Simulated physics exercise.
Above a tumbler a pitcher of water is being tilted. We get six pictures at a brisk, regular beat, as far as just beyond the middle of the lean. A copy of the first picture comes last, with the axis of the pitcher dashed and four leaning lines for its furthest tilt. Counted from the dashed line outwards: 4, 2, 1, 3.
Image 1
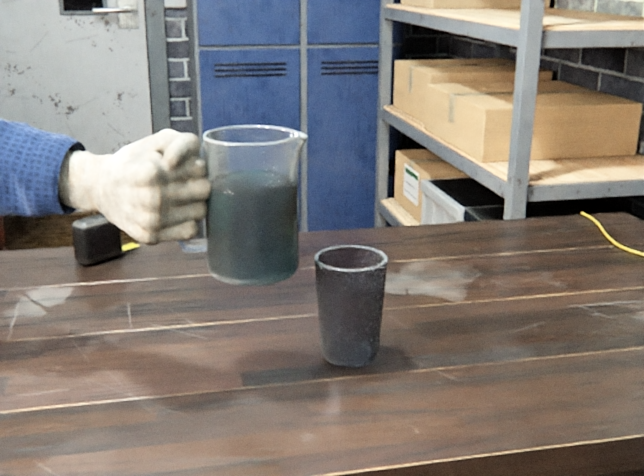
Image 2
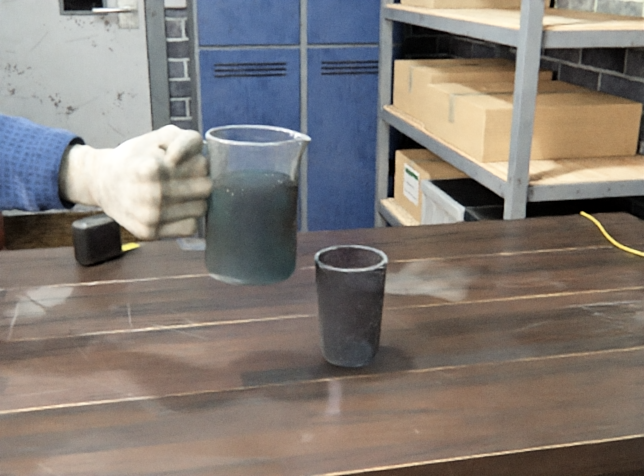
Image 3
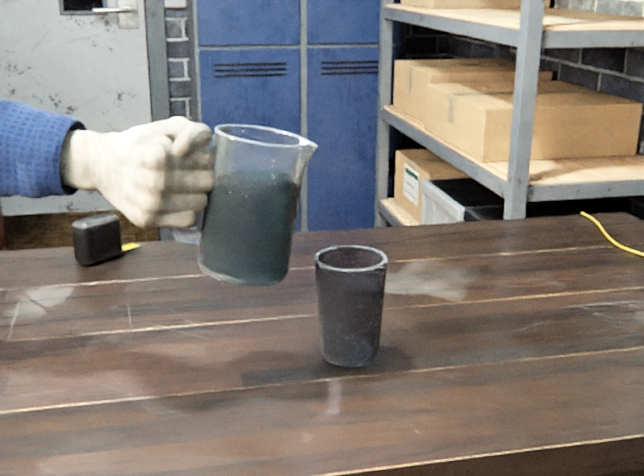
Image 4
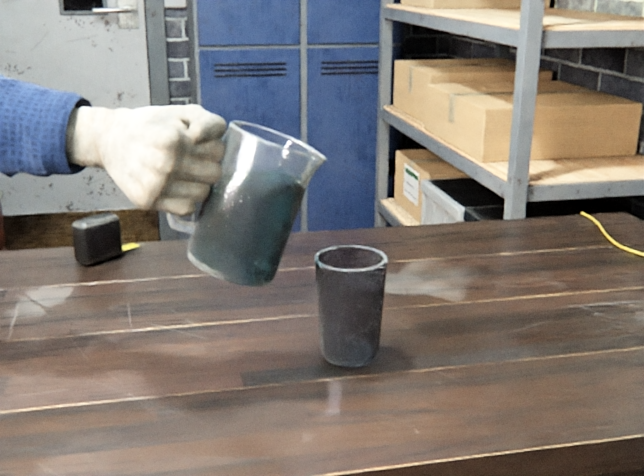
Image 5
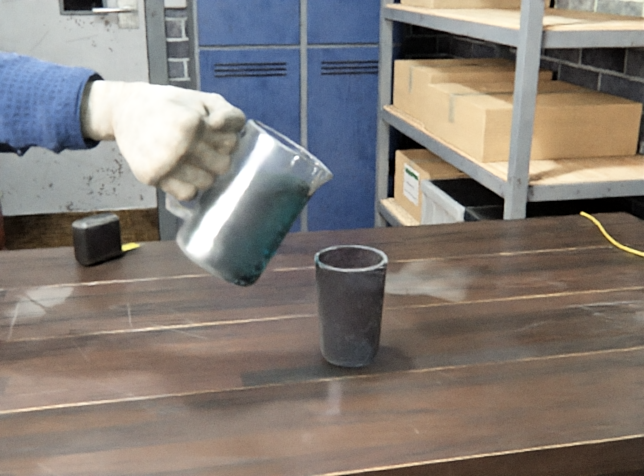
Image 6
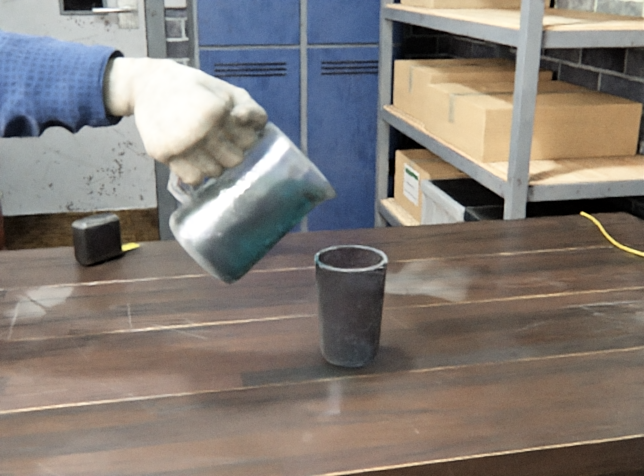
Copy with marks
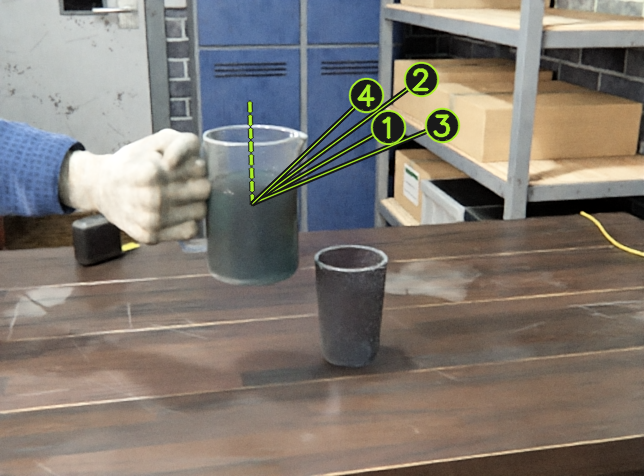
In a workshop, a white-gloved hand tilting a clear pitcher of dark liquid steadily rightward above a dark tumbler on a table.
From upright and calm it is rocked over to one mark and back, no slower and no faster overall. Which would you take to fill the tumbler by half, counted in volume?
3 is best.
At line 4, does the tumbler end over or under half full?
Under.
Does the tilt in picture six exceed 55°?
No, it does not.
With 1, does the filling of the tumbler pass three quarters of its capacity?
No.
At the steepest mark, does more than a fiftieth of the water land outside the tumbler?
No.
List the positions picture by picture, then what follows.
In the first picture, upright, lip at (305, 136); rim of the tumbler round (351, 257); nothing has left yet.
In the second picture, tipped about 2°, lip at (308, 138); nothing has left yet.
In the third picture, tipped about 9°, lip at (315, 145); nothing has left yet.
In the fourth picture, tipped about 20°, lip at (324, 157); nothing has left yet.
In the fifth picture, tipped about 33°, lip at (332, 174); nothing has left yet.
In the sixth picture, tipped about 47°, lip at (335, 194); nothing has left yet.
On the marked copy, 1 at (373, 135); 2 at (407, 89); 3 at (426, 131); 4 at (354, 107).
With 1, the tumbler ends with about 29 % of what it can hold.
With 2, the tumbler ends with about 14 % of what it can hold.
With 3, the tumbler ends with about 50 % of what it can hold.
With 4, the tumbler ends with about 5 % of what it can hold.
